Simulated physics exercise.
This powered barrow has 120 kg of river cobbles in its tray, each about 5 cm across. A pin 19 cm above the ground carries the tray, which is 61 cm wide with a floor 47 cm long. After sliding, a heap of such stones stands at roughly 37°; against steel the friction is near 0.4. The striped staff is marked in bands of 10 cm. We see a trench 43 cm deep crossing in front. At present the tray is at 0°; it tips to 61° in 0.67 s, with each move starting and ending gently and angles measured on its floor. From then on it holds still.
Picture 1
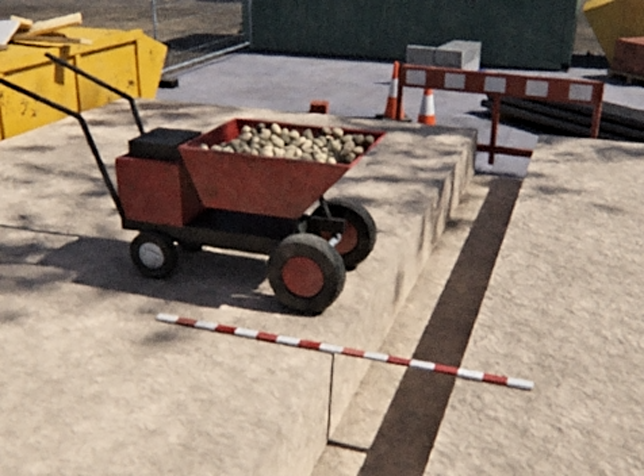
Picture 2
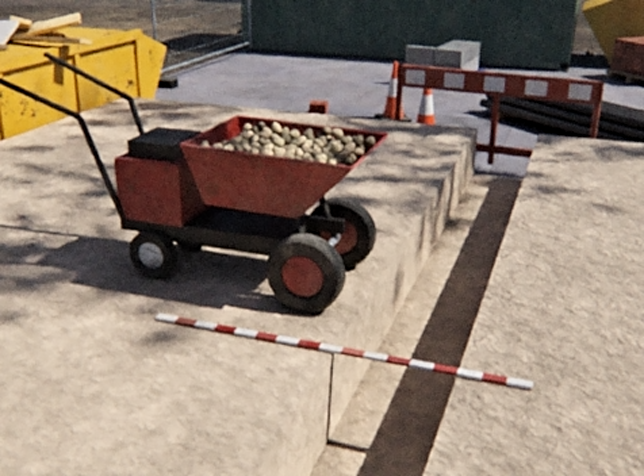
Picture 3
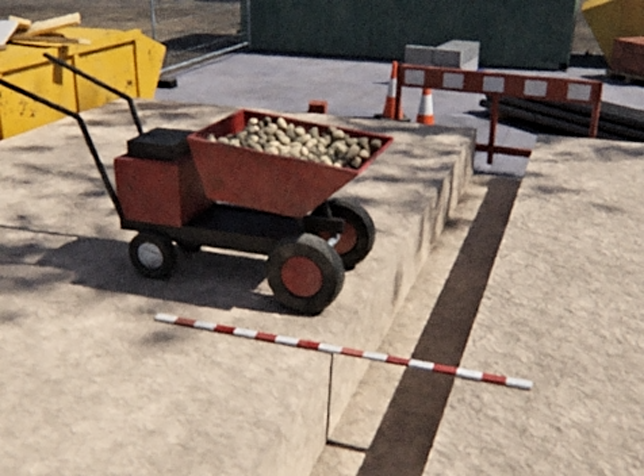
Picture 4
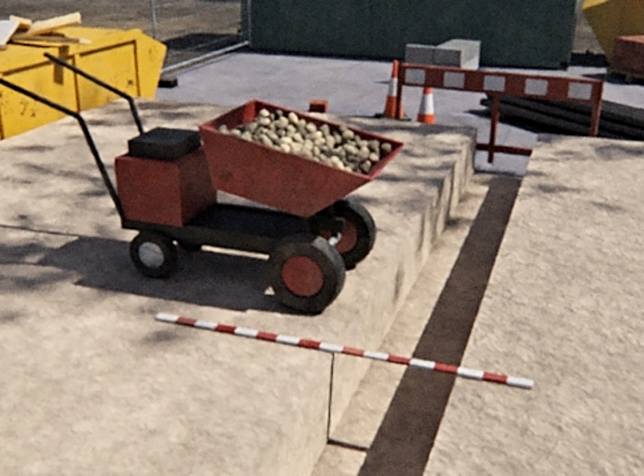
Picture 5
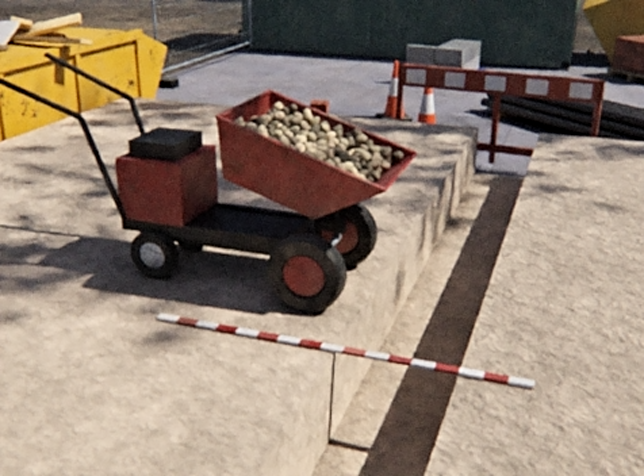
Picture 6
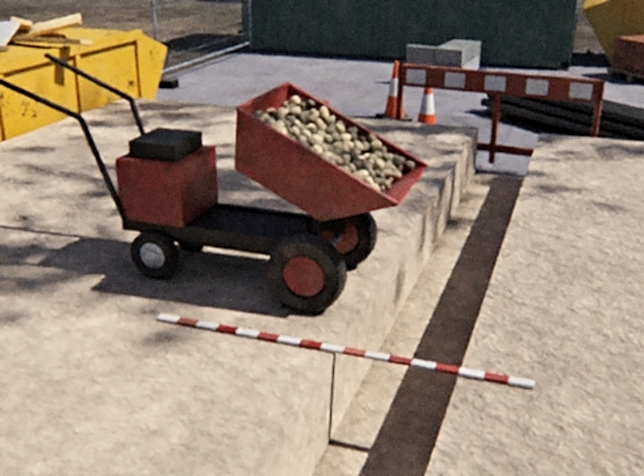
A red barrow's tray full of rounded stones tilts steadily forward toward the right.
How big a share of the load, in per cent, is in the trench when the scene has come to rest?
A share of about 52 percent.
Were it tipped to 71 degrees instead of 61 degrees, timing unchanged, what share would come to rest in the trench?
In that case some 45 per cent.
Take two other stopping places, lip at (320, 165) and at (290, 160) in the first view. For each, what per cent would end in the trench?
About 80 and 95 per cent.
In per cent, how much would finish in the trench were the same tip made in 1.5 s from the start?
It would be near 70 per cent.
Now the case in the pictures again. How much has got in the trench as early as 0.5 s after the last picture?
Around 15 per cent of it.
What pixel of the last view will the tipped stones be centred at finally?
(471, 355).
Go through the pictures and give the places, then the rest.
In the first picture, the tray is at 0°, its lip at (350, 167); the top of the load is at (324, 136).
The second picture shows lip at (352, 169), floor tilted 1°, highest stones at (306, 136).
The third picture shows lip at (359, 173), floor tilted 5°, highest stones at (284, 129).
In the fourth picture, the tray is at 11°, its lip at (371, 180); the top of the load is at (270, 120).
The fifth picture shows lip at (385, 191), floor tilted 18°, highest stones at (275, 115).
The sixth picture shows lip at (398, 205), floor tilted 26°, highest stones at (290, 108).
Then, 0.2 s after the last picture the floor is at 51°, 100 % in the tray; the foremost stones are at (425, 226).
Then, 0.5 s after the last picture the floor is at 61°, 82 % in the tray, 14 % in the trench, 4 % past the trench; the foremost stones are at (499, 287).
Then, 0.8 s after the last picture the floor is at 61°, 37 % in the tray, 18 % in the trench, 46 % past the trench; the foremost stones are at (625, 340).
Then, 2.8 s after the last picture the floor is at 61°, 0 % in the tray, 52 % in the trench, 48 % past the trench; the foremost stones are past the picture's edge.
